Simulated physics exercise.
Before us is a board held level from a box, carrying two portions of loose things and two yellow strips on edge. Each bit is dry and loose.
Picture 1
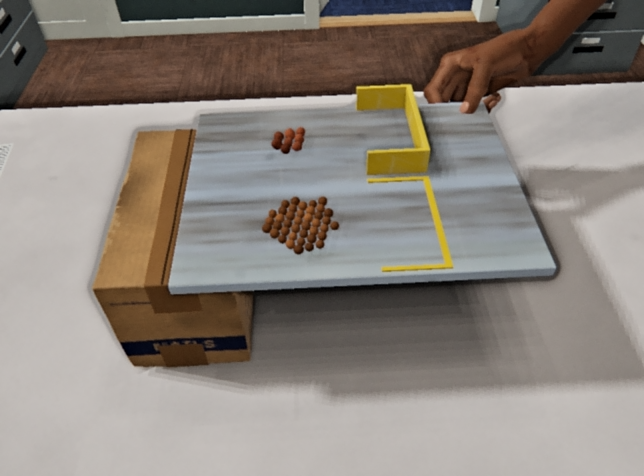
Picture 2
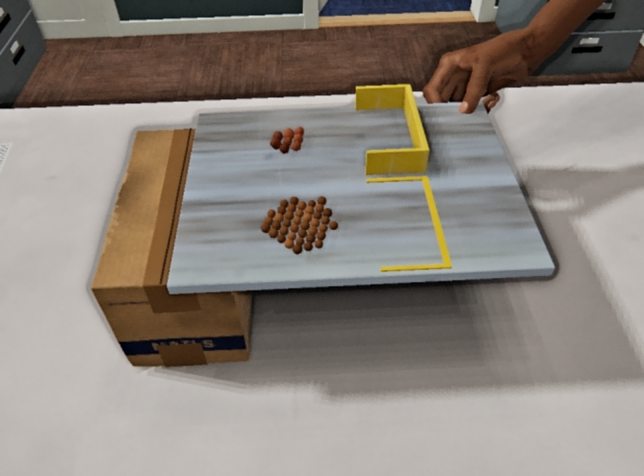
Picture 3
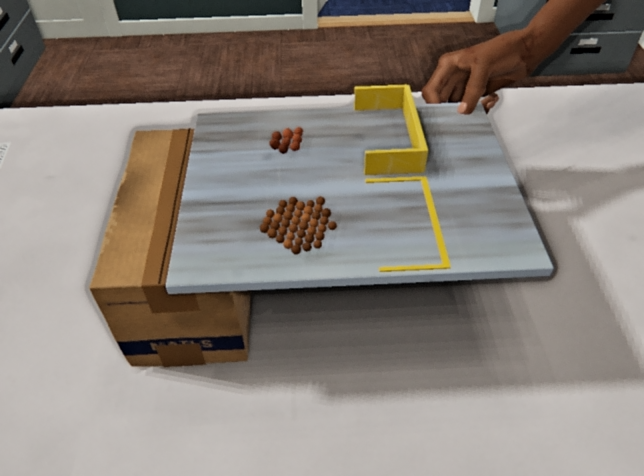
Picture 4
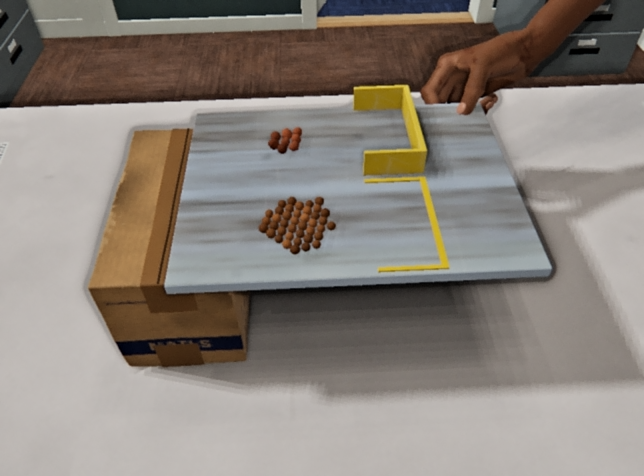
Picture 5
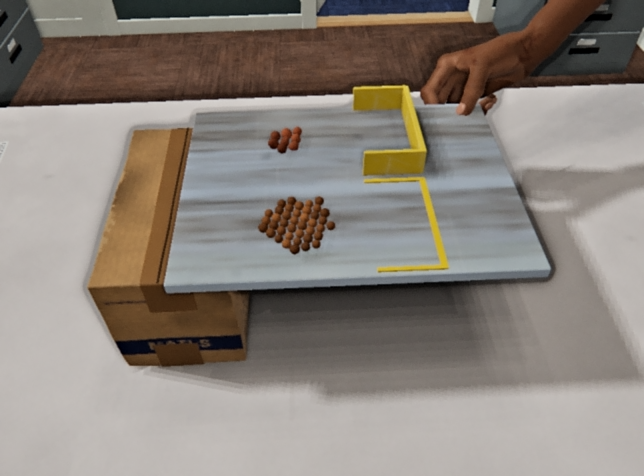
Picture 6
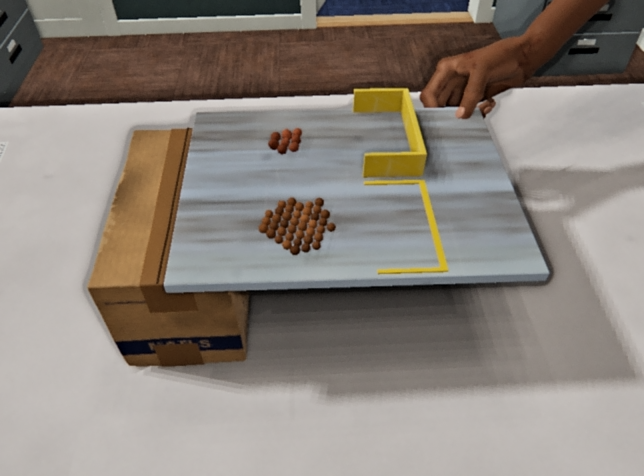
The footage shows a hand at the far right edge of a grey board resting on a cardboard box, with two clusters of small brown balls and two yellow strips on top; almost nothing moves throughout.
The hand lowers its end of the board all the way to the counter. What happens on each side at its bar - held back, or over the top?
At the end, I think the front batch will pass beyond its barrier; I think the back batch will be restrained by its barrier.
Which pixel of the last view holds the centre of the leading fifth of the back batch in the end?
Centre at approx. (384, 196) px.
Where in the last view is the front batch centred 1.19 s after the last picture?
Centre at approx. (574, 305).
Then, 0.33 s on from there, board sloping at 10°; front batch where it was; back batch where it was.
Then, 0.74 s on from there, board sloping at 22°; front batch near a quarter past its bar; back batch on its way down.
Then, 1.19 s on from there, board resting at 30°; front batch the bulk past its bar; back batch has reached its bar.
In the end, board resting at 30°; front batch the bulk past its bar; back batch gathered behind its bar.
